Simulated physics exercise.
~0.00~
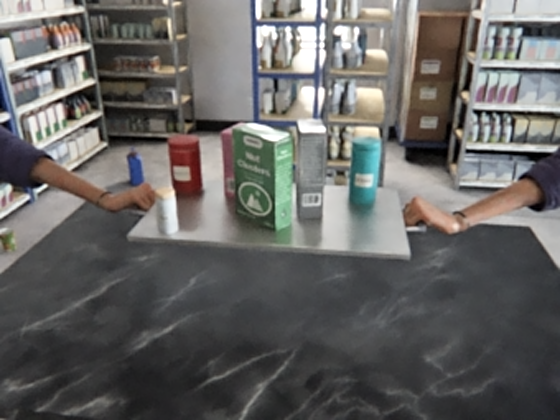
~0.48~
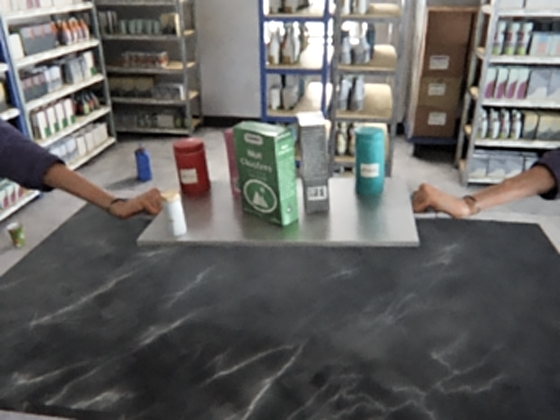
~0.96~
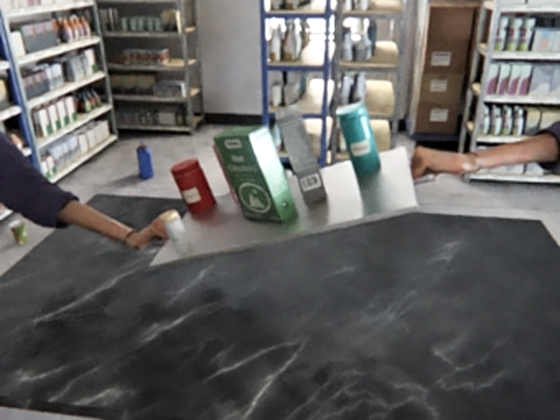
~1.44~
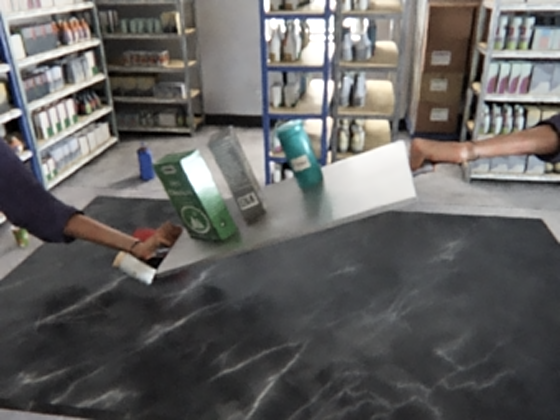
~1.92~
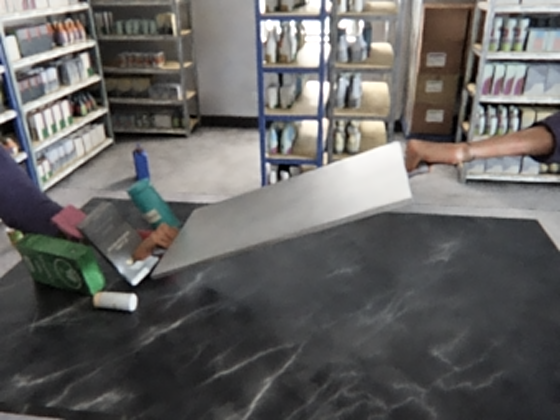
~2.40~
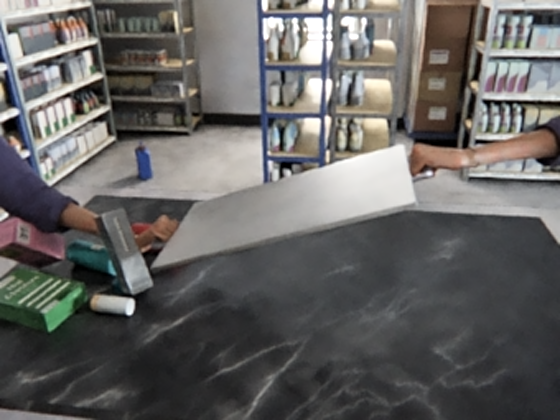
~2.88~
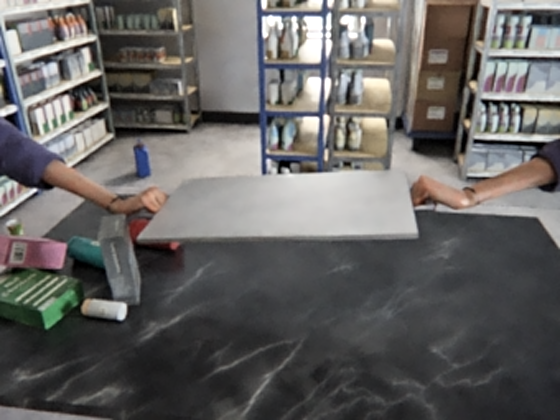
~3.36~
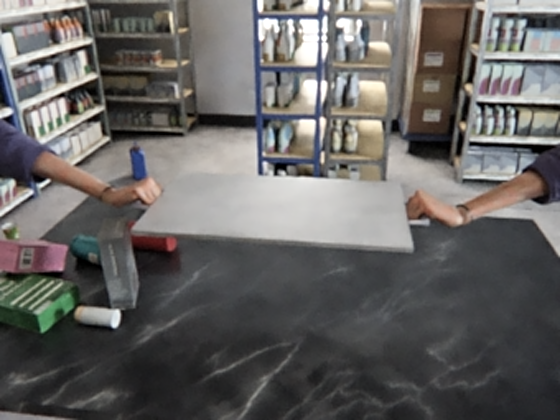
The clip shows two hands holding a grey tray of containers and boxes above a dark marbled surface, tilting it left edge down so everything slides off the left side, then levelling the empty tray while the items lie in a cluster at left.
